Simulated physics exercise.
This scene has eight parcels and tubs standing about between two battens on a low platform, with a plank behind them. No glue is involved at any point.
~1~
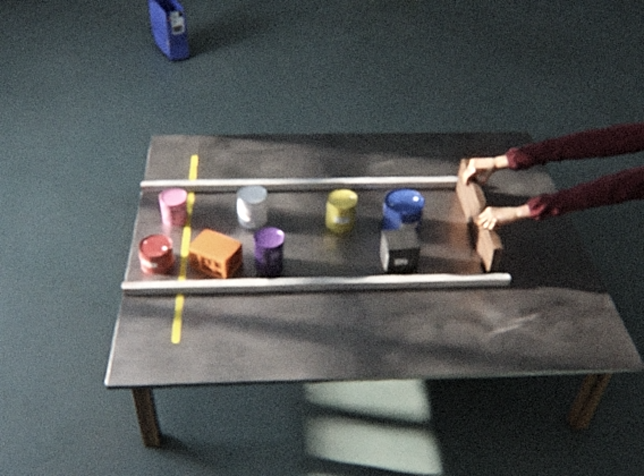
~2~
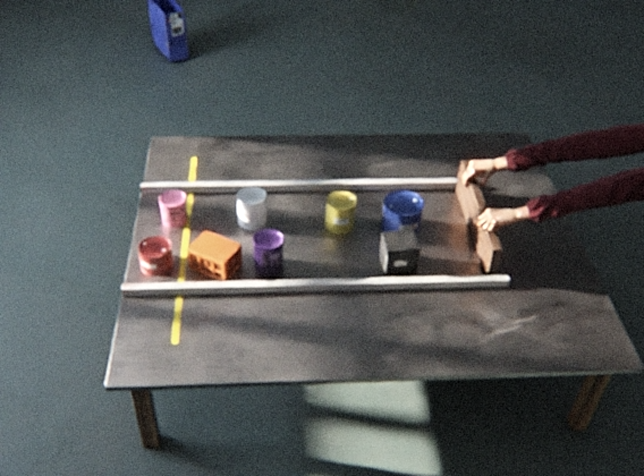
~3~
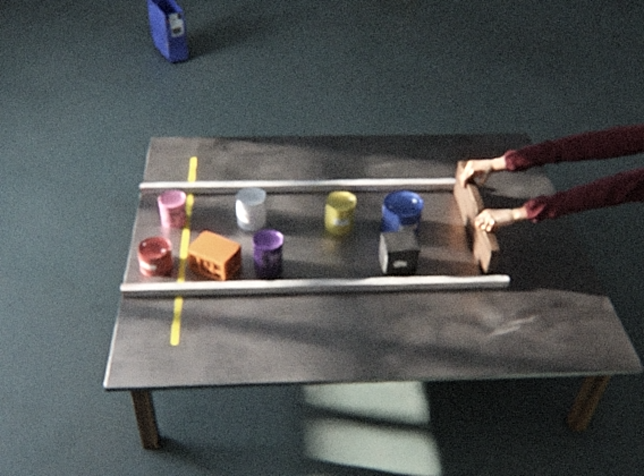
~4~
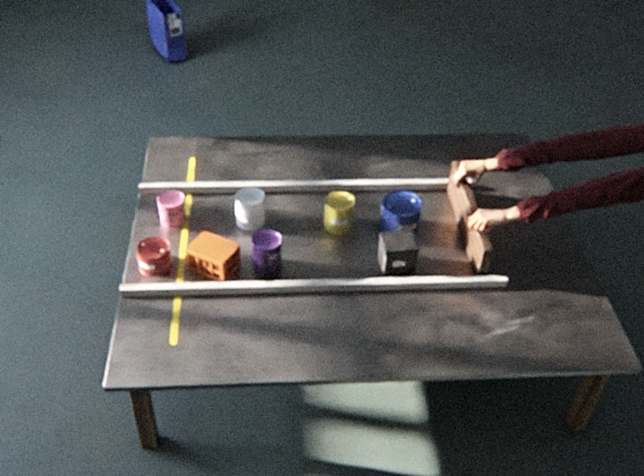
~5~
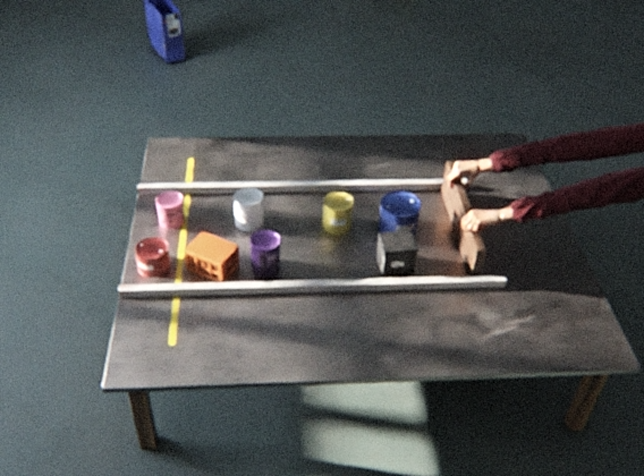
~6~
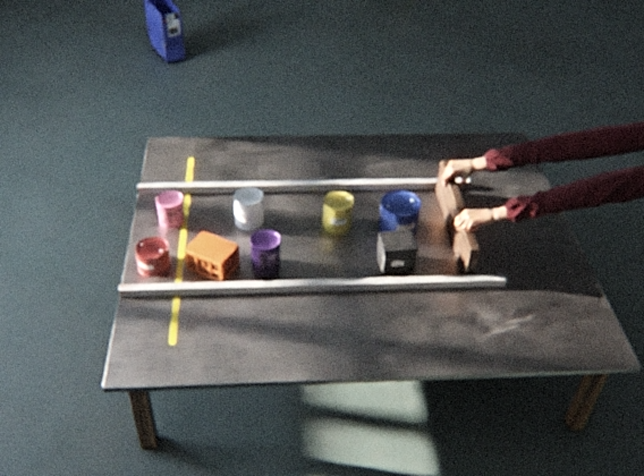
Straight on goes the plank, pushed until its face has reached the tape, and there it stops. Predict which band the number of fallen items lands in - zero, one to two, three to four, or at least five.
The edge claims under three, at least one.
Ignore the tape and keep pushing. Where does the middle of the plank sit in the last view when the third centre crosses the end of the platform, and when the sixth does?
In pixels, around (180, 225) followed by around (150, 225).
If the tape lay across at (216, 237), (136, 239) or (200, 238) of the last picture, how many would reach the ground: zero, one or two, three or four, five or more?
Going through the places as listed, I'd say 1 or 2, then five or more, then 1 or 2.
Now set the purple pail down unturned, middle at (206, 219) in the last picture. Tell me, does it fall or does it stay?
It drops over the edge from there.
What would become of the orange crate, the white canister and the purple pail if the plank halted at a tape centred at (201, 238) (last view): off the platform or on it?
I'd say the orange crate gets knocked off, the white canister stays aboard and the purple pail stays aboard.
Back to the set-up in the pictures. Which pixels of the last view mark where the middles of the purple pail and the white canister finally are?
In the last view, the middles sit near (129, 252) and near (171, 190).
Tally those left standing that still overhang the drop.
Tally: 2.
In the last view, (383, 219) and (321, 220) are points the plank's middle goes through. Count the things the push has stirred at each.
In order, the tallies are 3 and 4.
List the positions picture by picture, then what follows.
In the first frame, red canister (157, 254); pink pail (175, 208); orange crate (216, 255); plank (478, 216); tape (186, 236).
In the second frame, pink pail (174, 209); blue canister (402, 216).
In the third frame, orange crate (215, 257); black tote (399, 253).
In the fourth frame, red canister (154, 256); yellow canister (339, 213).
In the fifth frame, pink pail (171, 210); plank (462, 218).
In the sixth frame, red canister (153, 256); pink pail (171, 210); orange crate (212, 257); plank (456, 217); tape (183, 238).
Soon after, none off yet; red canister at rest near (153, 256); pink pail at rest near (171, 210); orange crate at rest near (212, 257).
Then, none off yet; red canister tipped a little near (108, 261); pink pail at rest near (170, 210); orange crate moved about its own width near (149, 256).
By the end, the number that fall off is one or two; fallen, orange crate and red canister.
